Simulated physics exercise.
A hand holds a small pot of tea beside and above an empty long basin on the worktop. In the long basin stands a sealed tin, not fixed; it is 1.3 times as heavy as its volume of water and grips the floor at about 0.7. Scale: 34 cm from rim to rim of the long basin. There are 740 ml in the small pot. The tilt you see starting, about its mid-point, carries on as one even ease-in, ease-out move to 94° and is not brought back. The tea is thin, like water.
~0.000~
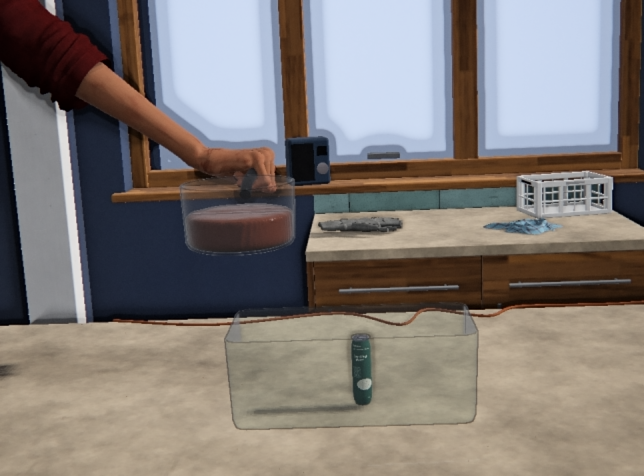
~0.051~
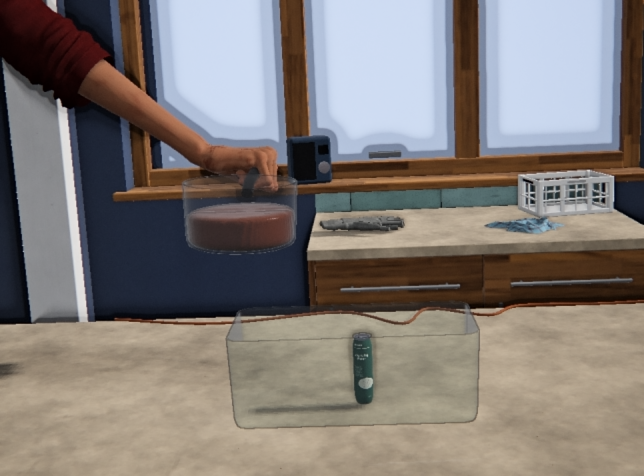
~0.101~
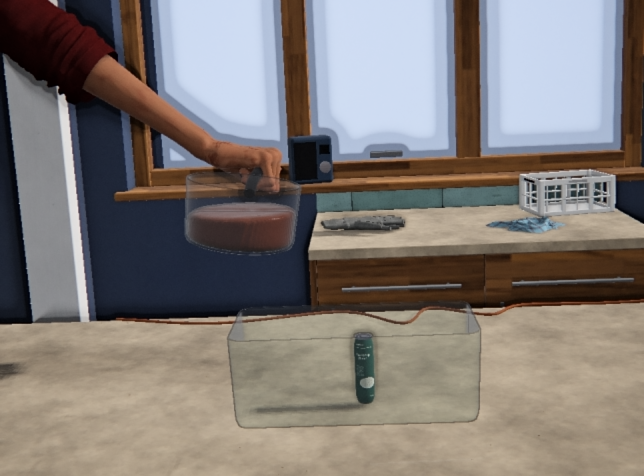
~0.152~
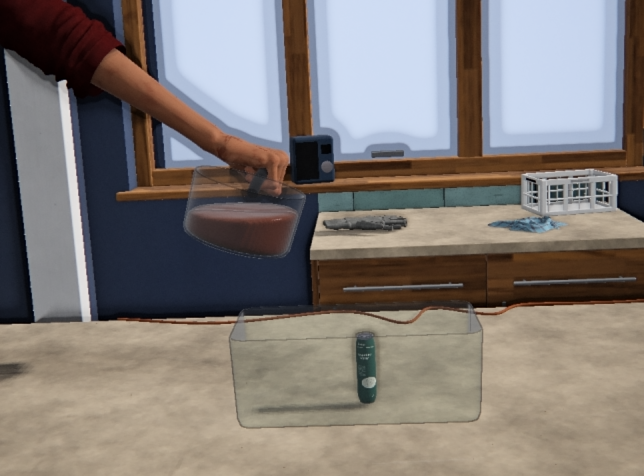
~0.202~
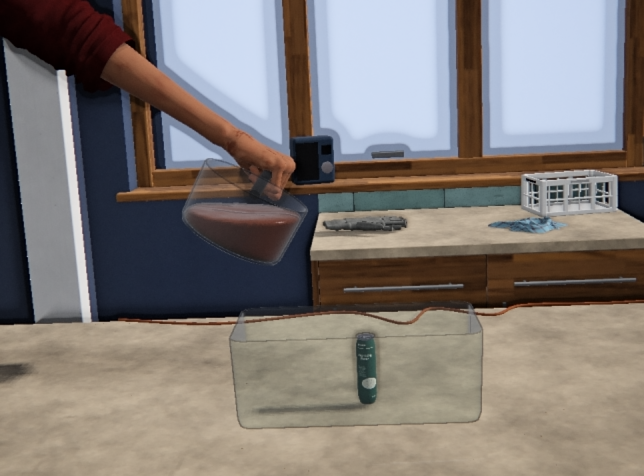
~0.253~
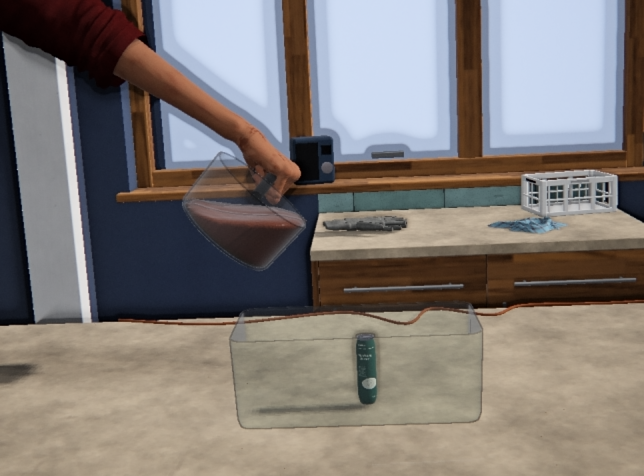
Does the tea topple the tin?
It topples.
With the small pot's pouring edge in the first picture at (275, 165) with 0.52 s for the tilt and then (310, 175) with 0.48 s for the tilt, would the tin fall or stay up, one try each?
First it goes over; then it topples.
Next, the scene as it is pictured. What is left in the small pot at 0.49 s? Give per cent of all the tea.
Some 38 per cent.
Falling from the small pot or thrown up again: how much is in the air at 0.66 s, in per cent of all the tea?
About 10 per cent.
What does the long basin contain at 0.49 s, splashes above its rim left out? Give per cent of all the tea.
Some 16 per cent.
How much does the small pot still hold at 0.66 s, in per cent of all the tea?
Some 18 per cent.
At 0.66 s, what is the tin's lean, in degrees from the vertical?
It is at some 0°.
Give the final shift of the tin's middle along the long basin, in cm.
Some 8.5 cm.
By 0.49 s the tilt is 92° and 38 per cent is still to pour; the tin stands where it began.
By 0.66 s the tilt is 94° and 17 per cent is still to pour; the tin stands 2 cm from where it began.
By 0.84 s the tilt is 94° and 6 per cent is still to pour; the tin leans 40°.
By 1.03 s the tilt is 94° and 2 per cent is still to pour; the tin lies on its side.
At rest the tin lies on its side.
